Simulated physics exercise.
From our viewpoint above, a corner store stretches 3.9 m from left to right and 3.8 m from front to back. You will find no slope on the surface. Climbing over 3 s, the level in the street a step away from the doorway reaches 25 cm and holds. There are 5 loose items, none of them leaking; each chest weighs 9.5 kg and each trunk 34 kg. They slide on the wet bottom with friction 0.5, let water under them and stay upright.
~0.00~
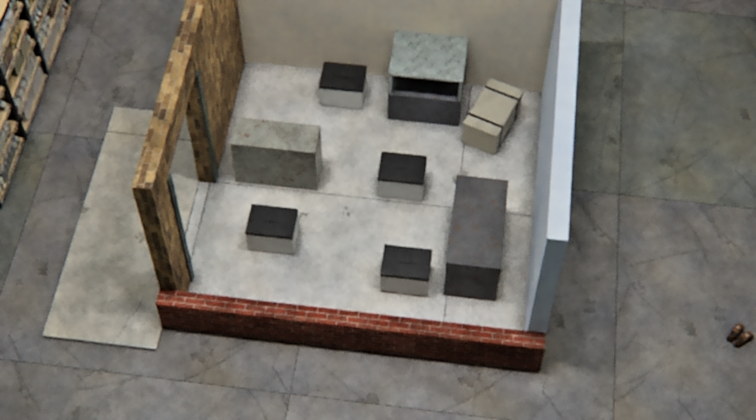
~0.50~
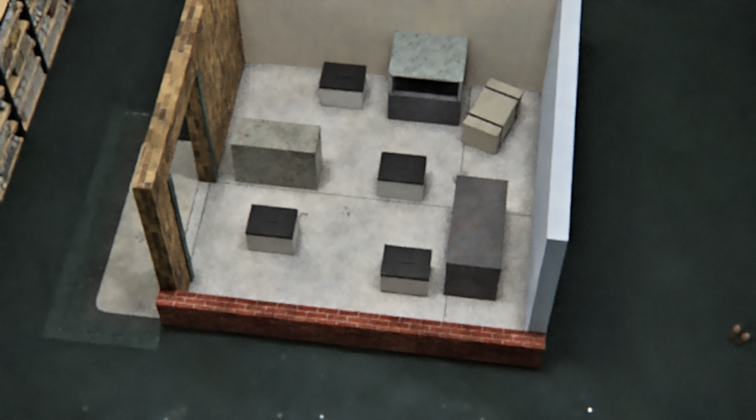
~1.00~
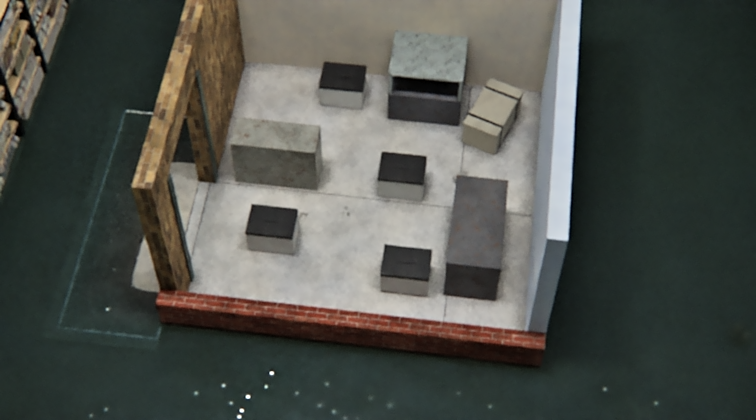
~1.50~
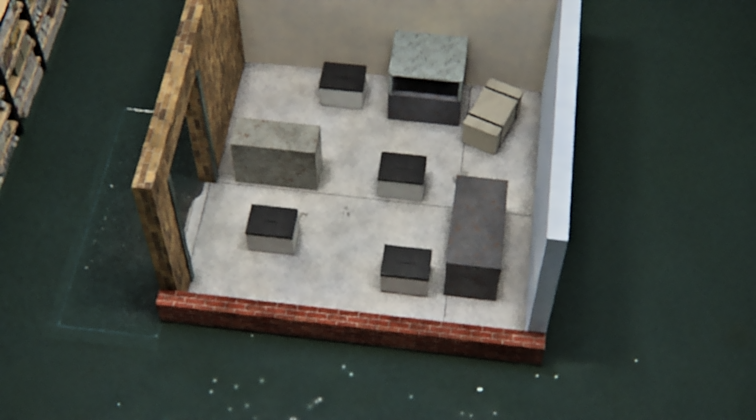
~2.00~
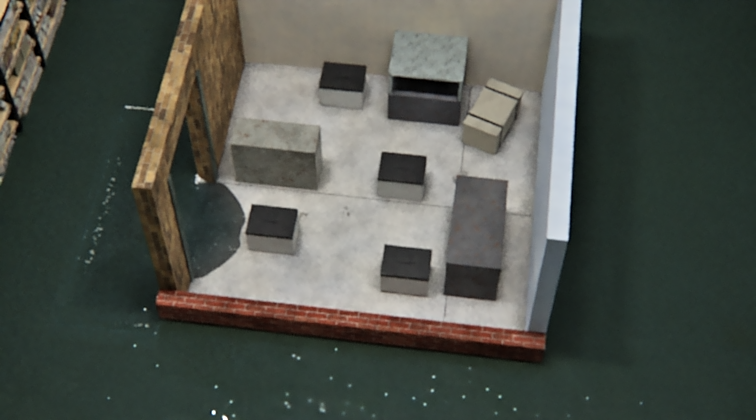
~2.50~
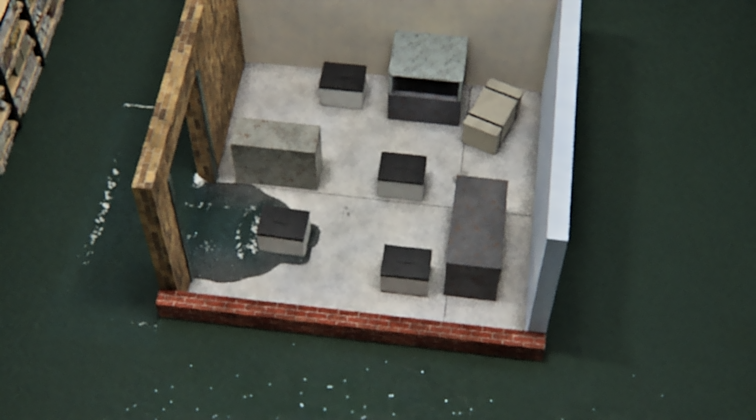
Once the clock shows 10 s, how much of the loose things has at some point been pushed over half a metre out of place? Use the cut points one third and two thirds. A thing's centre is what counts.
It falls from one third to two thirds.
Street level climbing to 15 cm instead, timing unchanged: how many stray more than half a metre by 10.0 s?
The count would be 3.
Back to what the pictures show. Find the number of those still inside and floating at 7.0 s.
That would be 4 of them.
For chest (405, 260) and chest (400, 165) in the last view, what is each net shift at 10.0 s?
They sit 50 cm and 200 cm away, in the order given.
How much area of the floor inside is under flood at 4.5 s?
Roughly 8.0 m2.
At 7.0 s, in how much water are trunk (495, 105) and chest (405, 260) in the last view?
Roughly 10 and 15 cm.
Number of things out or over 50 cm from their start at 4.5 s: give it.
By that time the total stands at 1.
After 3.5 s 1 of 5 are over 50 cm from their spots; 0 afloat.
After 4.5 s 1 of 5 are over 50 cm from their spots; 1 afloat.
After 7.0 s 3 of 5 are over 50 cm from their spots; 4 afloat.
After 10.0 s 3 of 5 are over 50 cm from their spots, and 3 have been at some point; 5 afloat.
